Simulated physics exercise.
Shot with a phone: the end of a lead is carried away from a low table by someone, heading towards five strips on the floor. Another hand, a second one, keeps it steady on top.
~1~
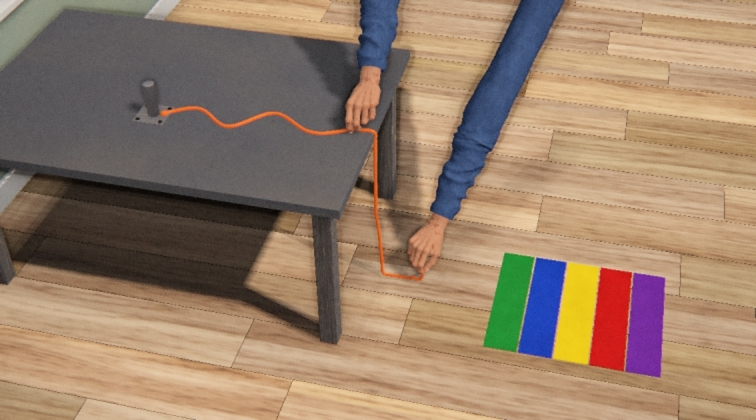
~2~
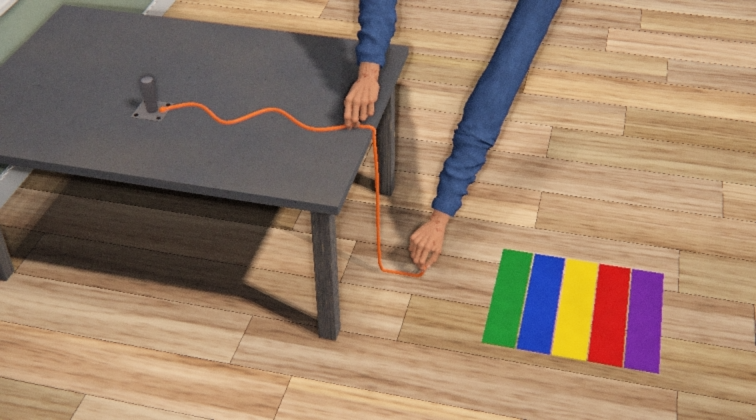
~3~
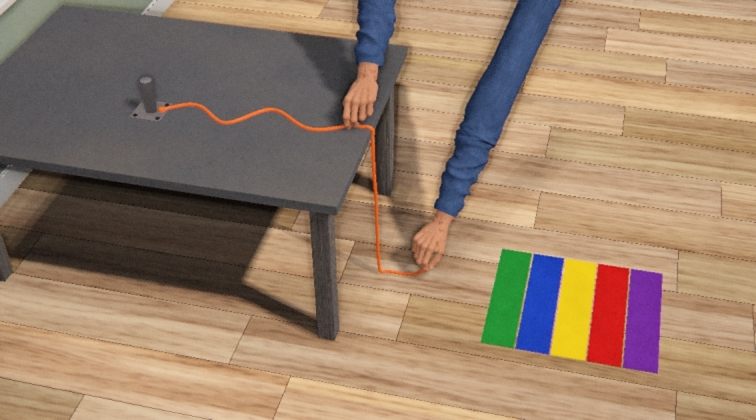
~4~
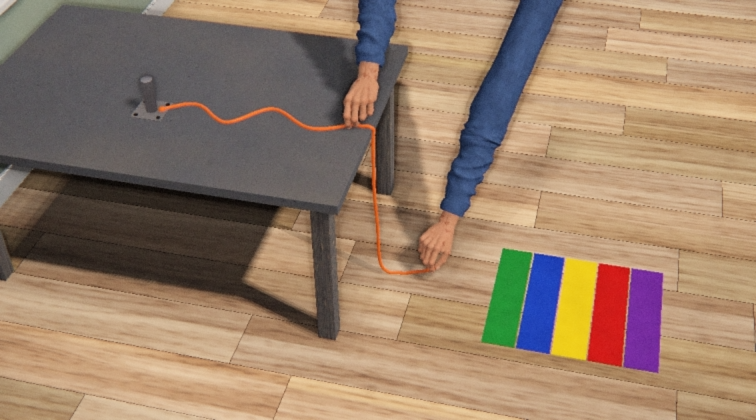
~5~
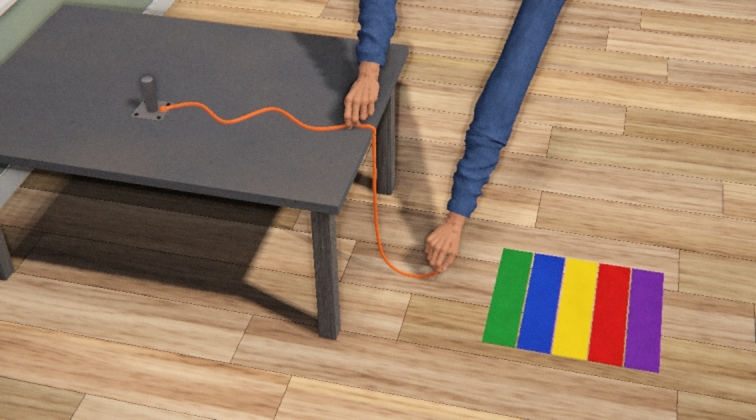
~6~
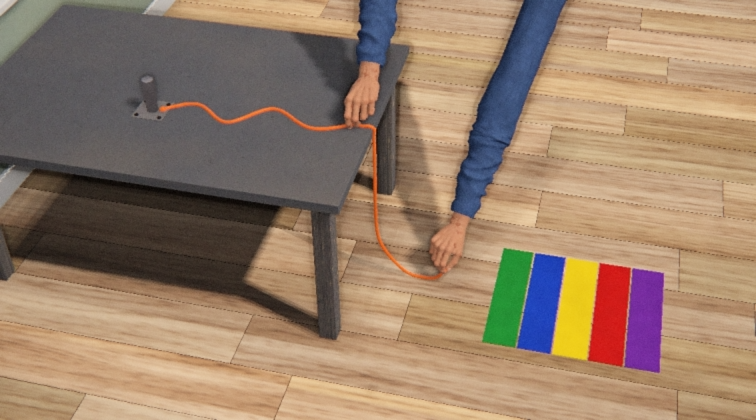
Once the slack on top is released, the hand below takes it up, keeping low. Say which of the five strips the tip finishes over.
Yellow.
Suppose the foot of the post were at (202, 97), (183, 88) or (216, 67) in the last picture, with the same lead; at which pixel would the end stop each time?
Roughly (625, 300), (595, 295) and (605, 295).
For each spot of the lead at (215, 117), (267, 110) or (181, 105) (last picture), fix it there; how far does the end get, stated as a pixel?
Estimated spots in sequence: (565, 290), (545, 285), (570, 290).
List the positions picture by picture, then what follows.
In the first frame, end (423, 271); green (503, 331); blue (538, 337); yellow (573, 343); red (608, 349); purple (644, 355).
In the second frame, end (425, 268); lead through (195, 105) (253, 115) (314, 129) (375, 146) (377, 204) (380, 260).
In the third frame, end (428, 268).
In the fourth frame, end (434, 269); lead through (195, 104) (252, 114) (313, 129) (373, 145) (375, 203) (380, 260).
In the fifth frame, end (441, 270).
In the sixth frame, end (446, 270); lead through (196, 104) (253, 114) (314, 129) (374, 145) (375, 203) (391, 258).
Soon after, end near (517, 282); over green.
Then, end near (556, 288); over blue.
At full stretch, end near (578, 292); over yellow. Over yellow.
